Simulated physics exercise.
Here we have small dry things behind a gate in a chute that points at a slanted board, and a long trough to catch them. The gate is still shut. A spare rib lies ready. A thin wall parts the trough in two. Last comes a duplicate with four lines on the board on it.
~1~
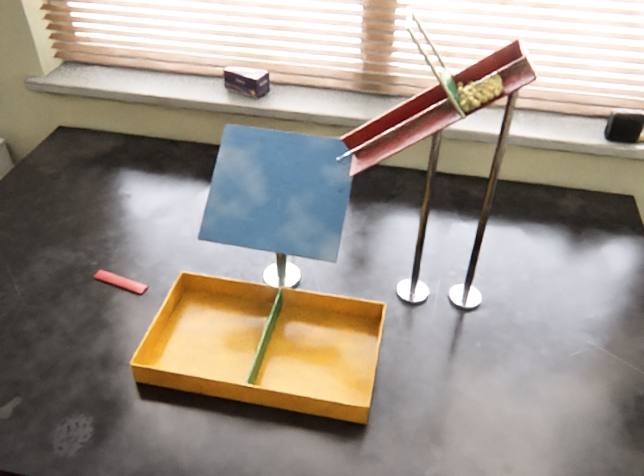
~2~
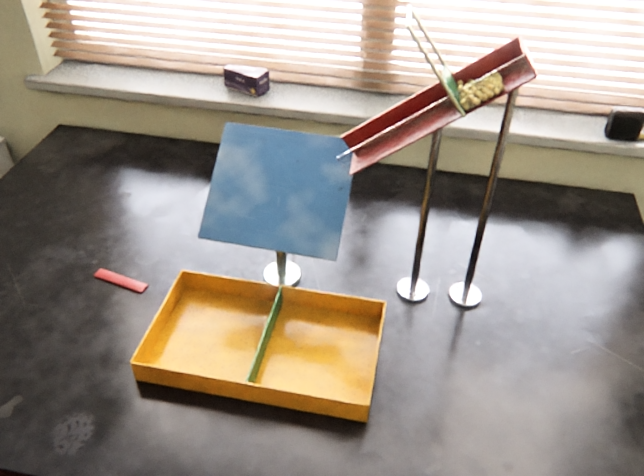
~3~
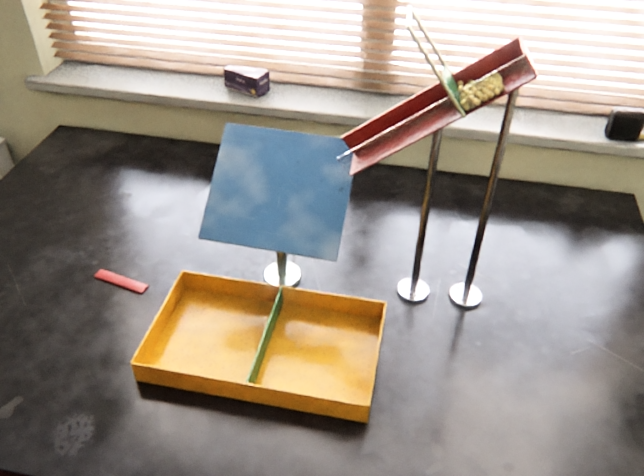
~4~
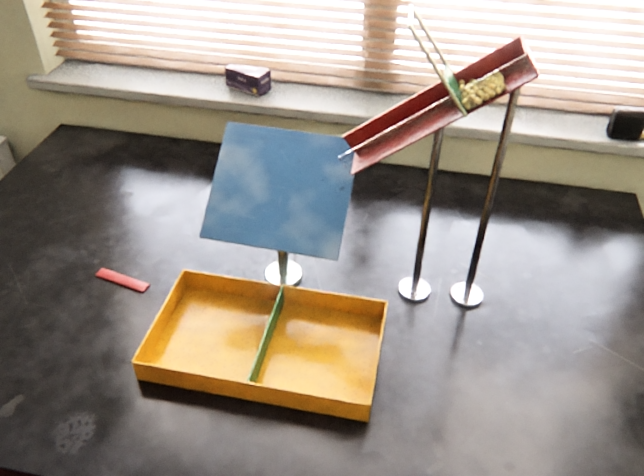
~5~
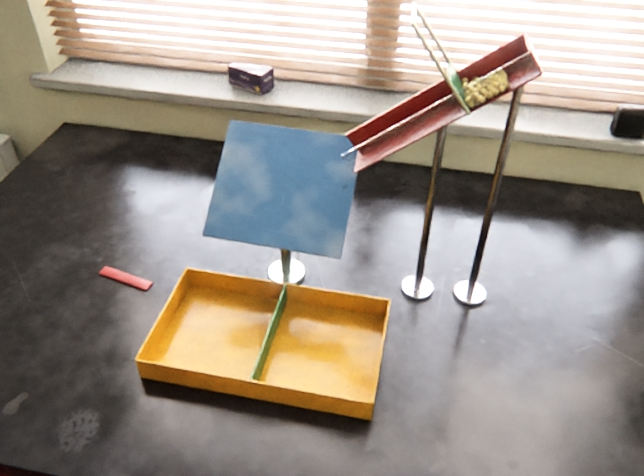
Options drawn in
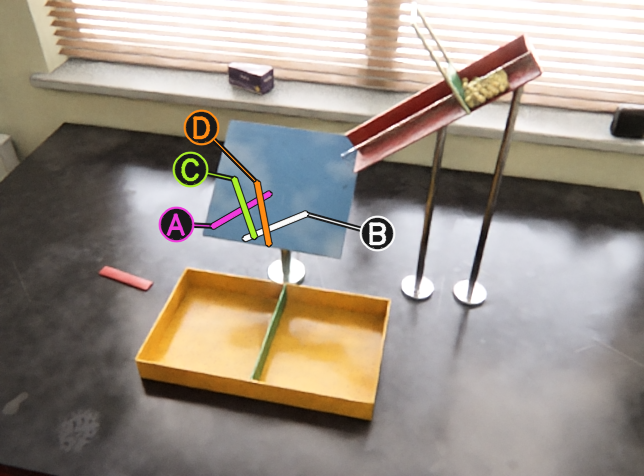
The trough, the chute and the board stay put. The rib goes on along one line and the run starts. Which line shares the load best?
D is best.
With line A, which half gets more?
Left.
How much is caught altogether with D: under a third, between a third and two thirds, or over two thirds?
Line D gives over two thirds.
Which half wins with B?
Left.
On the marked copy, line A from (269, 193) to (213, 226); line B from (305, 214) to (245, 238); line C from (234, 179) to (254, 236); line D from (257, 183) to (268, 243).
With A, of what is caught, nearly all in the left half, a small part in the right.
With B, of what is caught, most in the left half, about a quarter in the right.
With C, of what is caught, nearly all in the left half, a small part in the right.
With D, of what is caught, about a third in the left half, about two thirds in the right.
